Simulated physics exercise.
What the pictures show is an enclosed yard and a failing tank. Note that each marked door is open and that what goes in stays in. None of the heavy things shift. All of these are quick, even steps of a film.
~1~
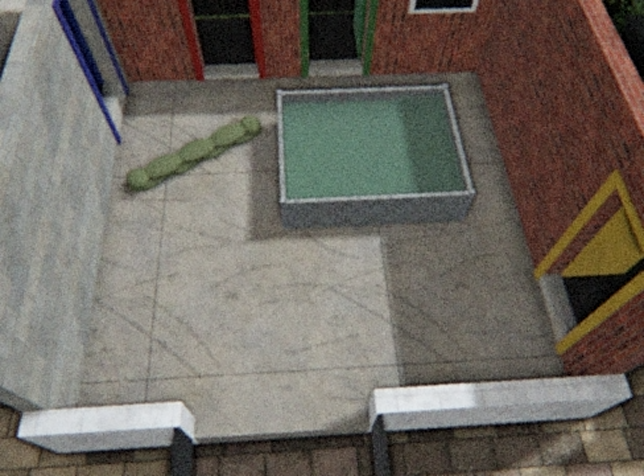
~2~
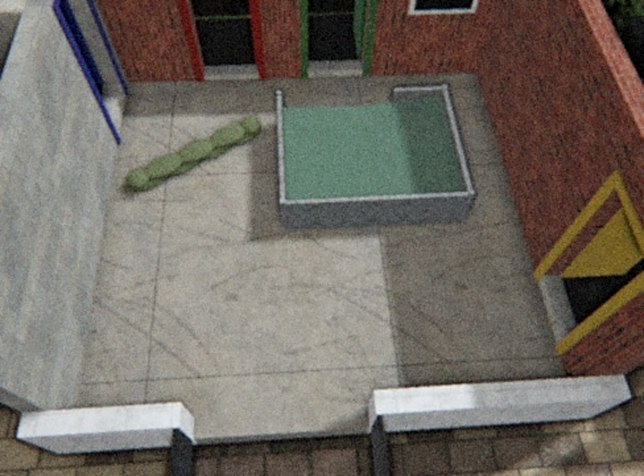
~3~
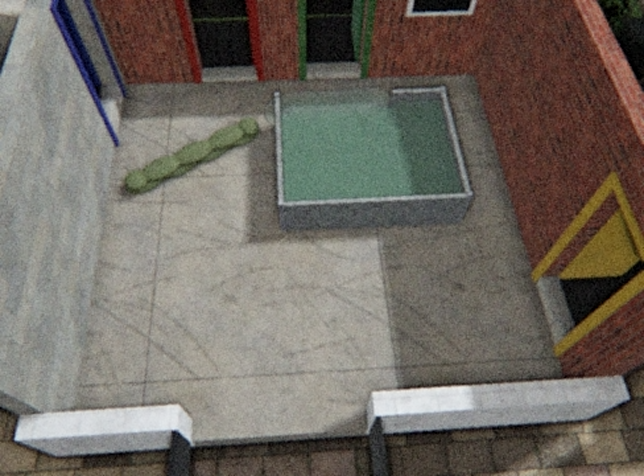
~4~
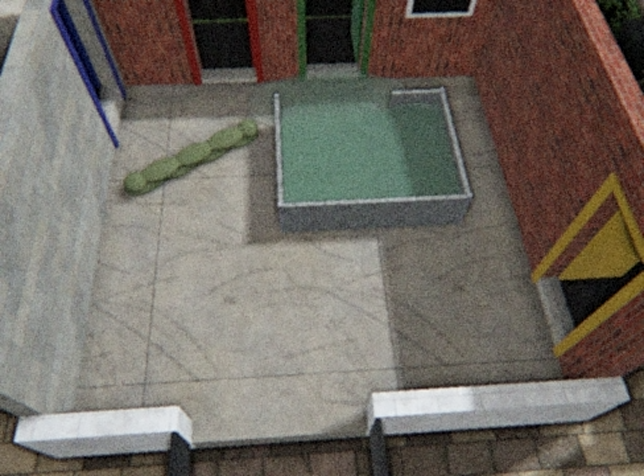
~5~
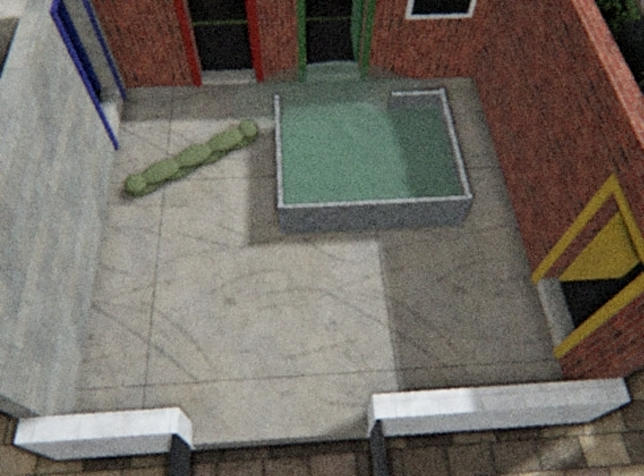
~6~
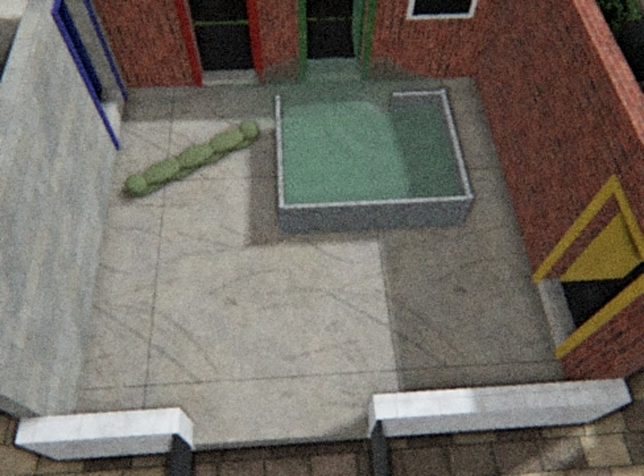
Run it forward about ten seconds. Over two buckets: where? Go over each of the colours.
Outcome: Green door: More than two buckets; red door: More than two buckets; blue door: No more than two buckets; yellow door: No more than two buckets.
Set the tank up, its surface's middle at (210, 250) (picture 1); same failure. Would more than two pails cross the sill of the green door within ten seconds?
Green door: Undershoots.
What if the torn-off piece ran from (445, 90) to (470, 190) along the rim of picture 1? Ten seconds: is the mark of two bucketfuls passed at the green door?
As far as I can tell, the green door comes in lower.
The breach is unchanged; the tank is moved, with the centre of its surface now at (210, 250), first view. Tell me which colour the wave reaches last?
The door marked yellow, that's the one.
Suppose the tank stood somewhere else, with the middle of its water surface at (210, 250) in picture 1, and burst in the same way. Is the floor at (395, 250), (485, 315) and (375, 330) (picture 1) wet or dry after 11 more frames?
Points in turn: Not reached; not reached; not reached.
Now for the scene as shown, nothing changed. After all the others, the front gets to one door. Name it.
It's the one in yellow.
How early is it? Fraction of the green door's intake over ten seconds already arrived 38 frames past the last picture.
I'd put it at about 100 per cent.
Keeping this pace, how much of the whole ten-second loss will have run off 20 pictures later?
Near 75 in a hundred.
A moment on, water covers 15 % of the floor; the green door far over two buckets in, the red door under two buckets in, the blue door not reached, the yellow door not reached.
Next, water covers 30 % of the floor; the green door far over two buckets in, the red door under two buckets in, the blue door wet at the sill, nothing in, the yellow door not reached.
Then, water covers 45 % of the floor; the green door far over two buckets in, the red door over two buckets in, the blue door wet at the sill, nothing in, the yellow door wet at the sill, nothing in.
Later, water covers 65 % of the floor; the green door far over two buckets in, the red door over two buckets in, the blue door wet at the sill, nothing in, the yellow door wet at the sill, nothing in.
In the end, water covers 85 % of the floor; the green door far over two buckets in, the red door over two buckets in, the blue door wet at the sill, nothing in, the yellow door wet at the sill, nothing in.
